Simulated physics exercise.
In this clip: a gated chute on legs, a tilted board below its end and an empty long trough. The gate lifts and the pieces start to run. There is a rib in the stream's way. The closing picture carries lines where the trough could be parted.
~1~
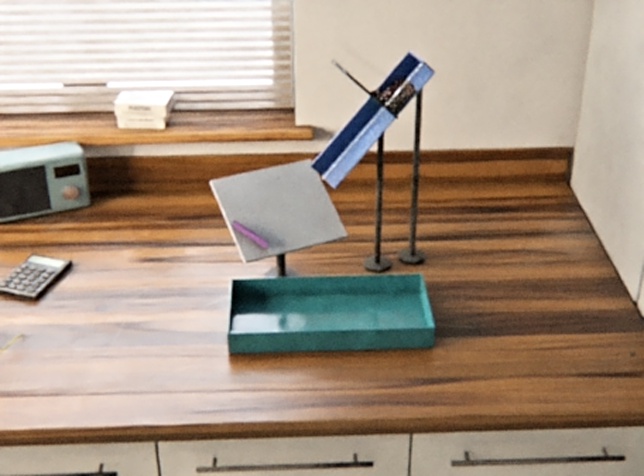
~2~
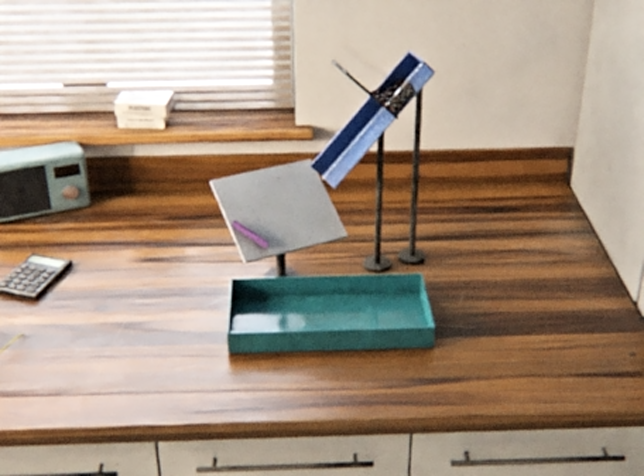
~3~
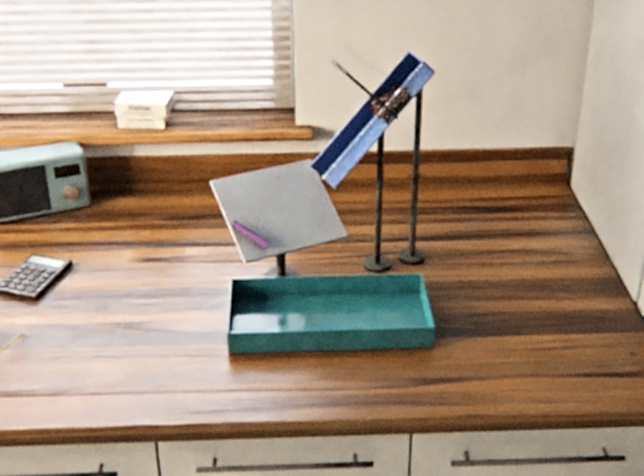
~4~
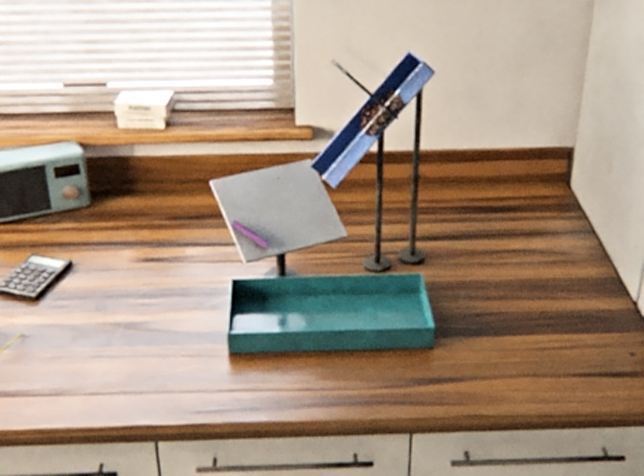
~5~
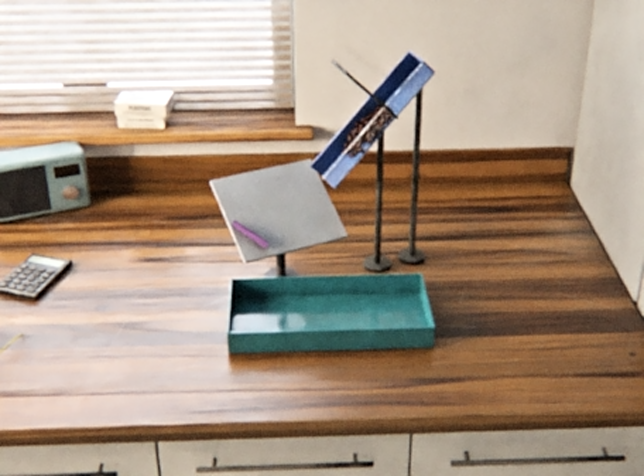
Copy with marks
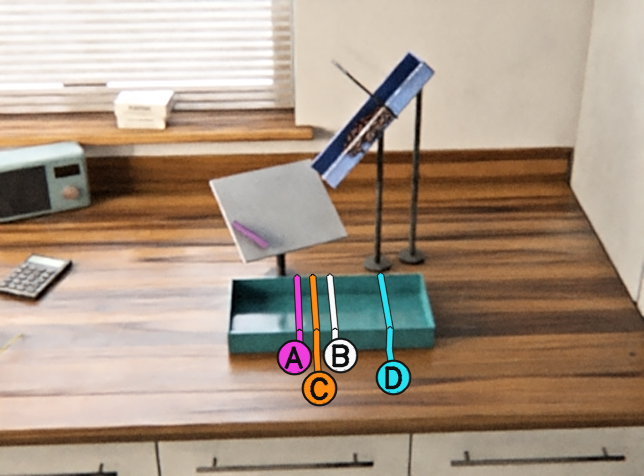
A clump of small brown pieces slid down and left along a steep blue chute on thin legs, spreading out as it went, while the tilted gray board and empty teal trough below stayed still.
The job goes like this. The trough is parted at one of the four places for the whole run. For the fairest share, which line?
It is A.
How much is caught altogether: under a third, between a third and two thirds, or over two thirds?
It is over two thirds.
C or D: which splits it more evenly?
C it is.
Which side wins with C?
Left.
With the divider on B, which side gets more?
The left side.
On the marked copy, line A crosses the front rim at (299, 331); line B crosses the front rim at (335, 330); line C crosses the front rim at (316, 330); line D crosses the front rim at (390, 328).
With A, of what is caught, close to two thirds on the left of the divider, close to a third on the right.
With B, of what is caught, all but a few on the left of the divider, a small share on the right.
With C, of what is caught, the bulk on the left of the divider, close to a quarter on the right.
With D, of what is caught, all but a few on the left of the divider, only a few on the right.
